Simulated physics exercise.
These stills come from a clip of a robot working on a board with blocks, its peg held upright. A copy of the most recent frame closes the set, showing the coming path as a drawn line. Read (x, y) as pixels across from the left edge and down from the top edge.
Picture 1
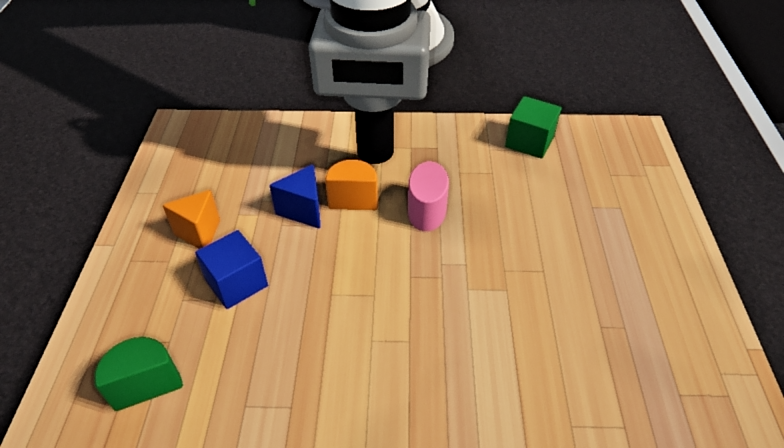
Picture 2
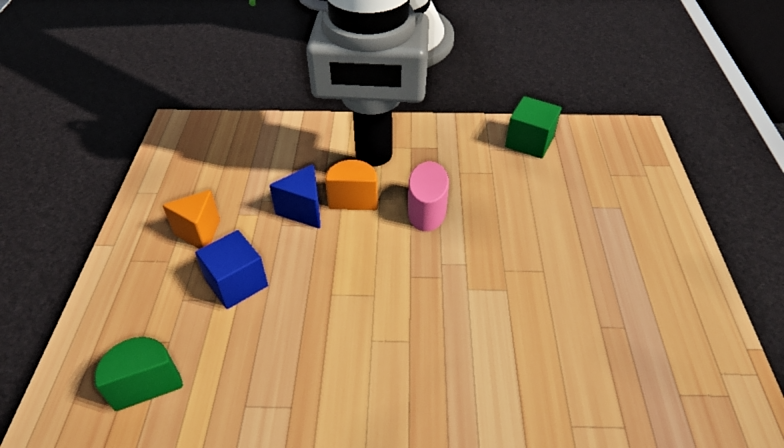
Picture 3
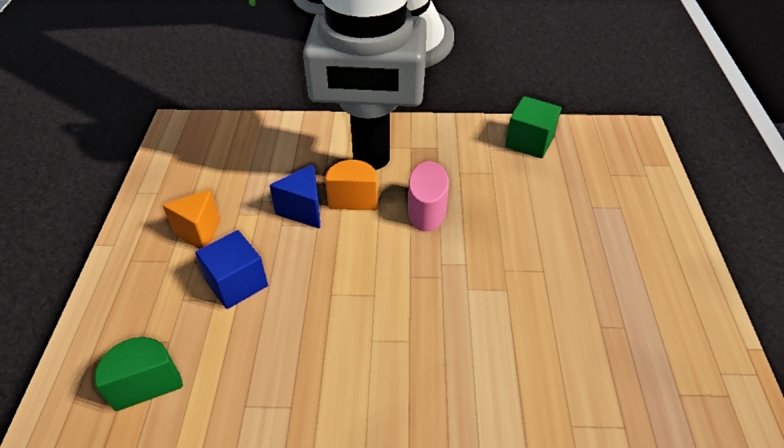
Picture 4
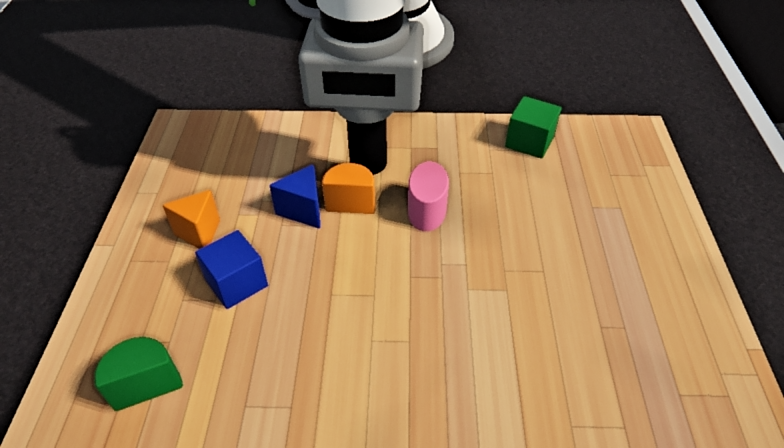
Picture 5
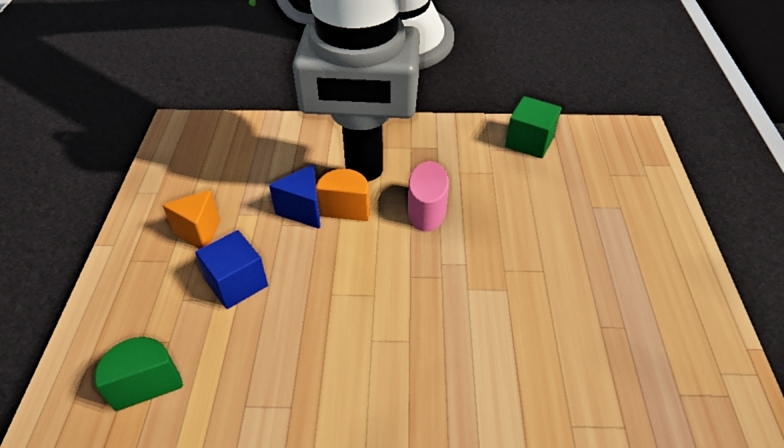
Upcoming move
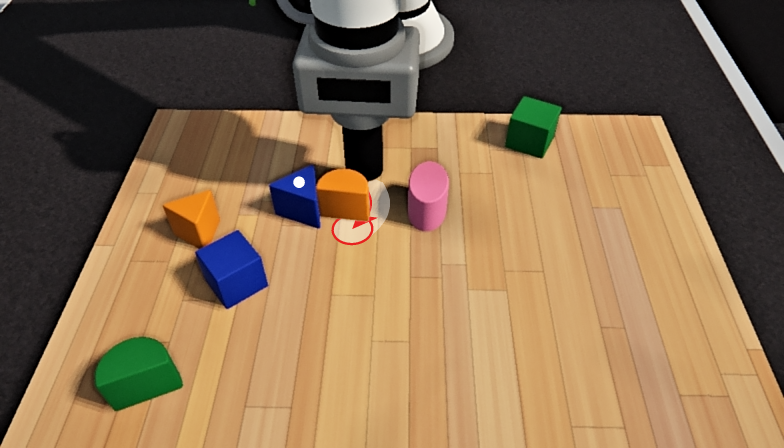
The robot's black peg moves slightly forward and nudges the orange half-round block toward the blue triangle.
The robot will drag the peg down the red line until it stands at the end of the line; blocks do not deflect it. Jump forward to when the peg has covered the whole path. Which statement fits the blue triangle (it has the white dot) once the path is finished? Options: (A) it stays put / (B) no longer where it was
I choose B.
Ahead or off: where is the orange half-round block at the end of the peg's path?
The peg will still be pushing it.
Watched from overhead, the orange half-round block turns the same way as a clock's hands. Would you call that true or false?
The statement is true.
Drawn move, from (365, 187) over (371, 201) and (366, 216) to (352, 229); the dot is on the blue triangle.
Halfway along, peg at (369, 191); blue triangle at (298, 186), turned 15° clockwise; orange half-round block at (340, 199), turned 30° clockwise.
At the end, peg at (351, 212); blue triangle at (294, 190), turned 35° clockwise; orange half-round block at (320, 220), turned 30° clockwise; pink elliptical block still.
